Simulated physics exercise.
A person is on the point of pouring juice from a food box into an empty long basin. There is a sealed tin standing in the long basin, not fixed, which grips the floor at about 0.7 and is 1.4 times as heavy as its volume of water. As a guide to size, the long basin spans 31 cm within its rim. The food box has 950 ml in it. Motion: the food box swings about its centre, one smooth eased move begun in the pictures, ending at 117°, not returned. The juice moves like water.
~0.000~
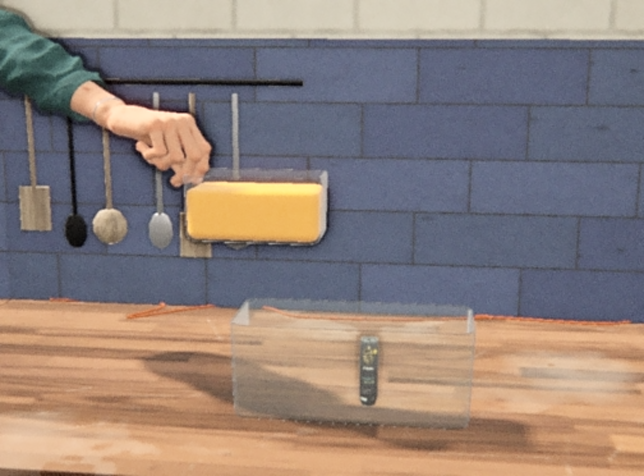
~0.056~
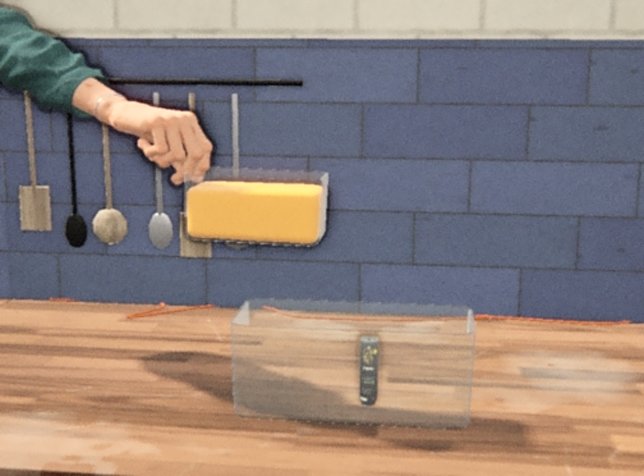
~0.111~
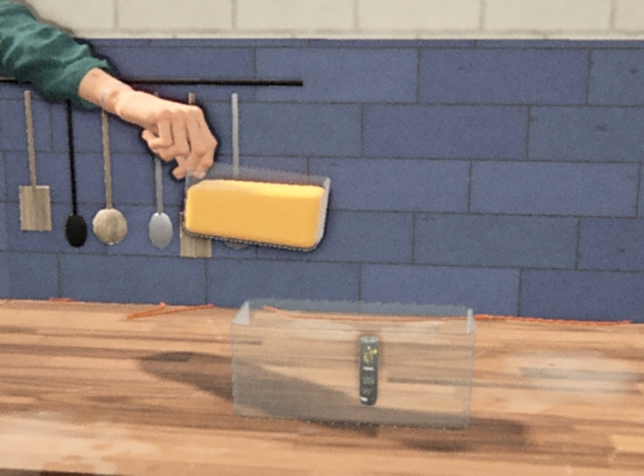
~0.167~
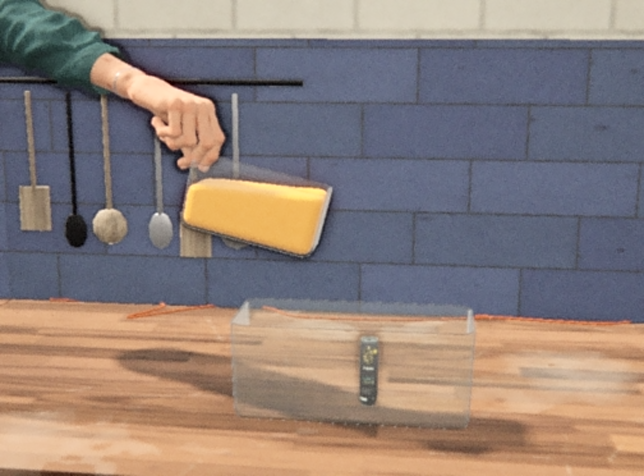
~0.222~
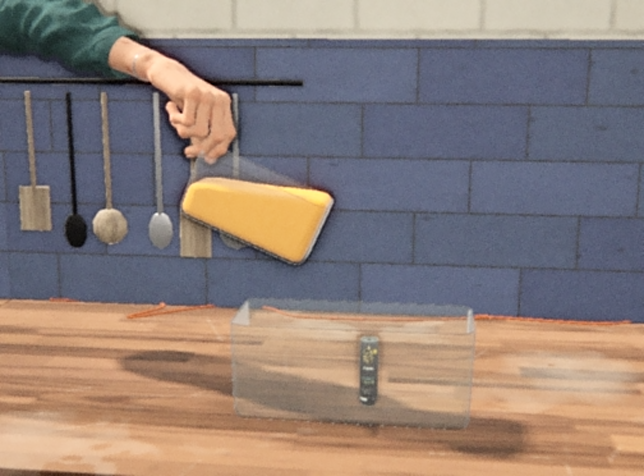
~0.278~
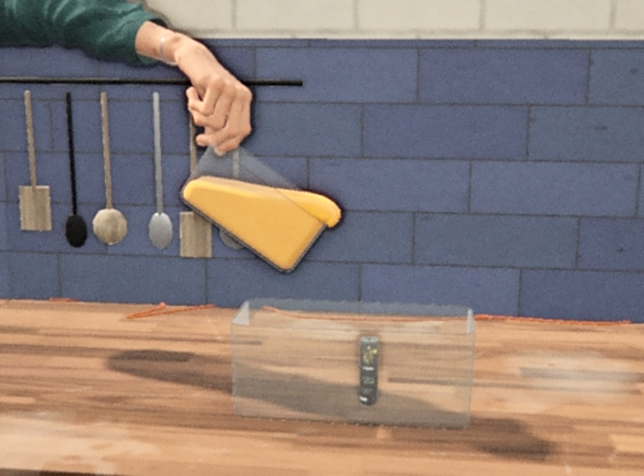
A hand tilts a clear box of yellow-orange juice rightward until some passes its edge.
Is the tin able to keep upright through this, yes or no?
No, it topples.
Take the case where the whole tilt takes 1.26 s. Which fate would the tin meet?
Then it holds its balance.
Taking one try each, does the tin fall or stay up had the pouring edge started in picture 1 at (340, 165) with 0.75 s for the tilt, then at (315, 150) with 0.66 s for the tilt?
Run one: It does not tip. Run two: It tumbles.
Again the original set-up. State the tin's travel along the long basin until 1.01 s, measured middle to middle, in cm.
Near 4 cm.
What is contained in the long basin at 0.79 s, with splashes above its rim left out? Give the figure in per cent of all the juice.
Around 88 per cent of the whole.
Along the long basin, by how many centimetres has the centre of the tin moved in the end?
Looks like roughly 7.0 cm in total.
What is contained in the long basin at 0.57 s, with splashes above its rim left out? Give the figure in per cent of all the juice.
About 46 per cent.
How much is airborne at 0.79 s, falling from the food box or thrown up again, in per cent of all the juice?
Close to 4 in every hundred parts.
By 0.57 s the tilt is 100° and 15 per cent is still to pour; the tin stands where it began.
By 0.79 s the tilt is 117° and 1 per cent is still to pour; the tin leans 9°.
By 1.01 s the tilt is 117° and 0 per cent is still to pour; the tin leans 35°.
By 1.26 s the tilt is 117° and 0 per cent is still to pour; the tin lies on its side.
At rest the tin lies on its side.
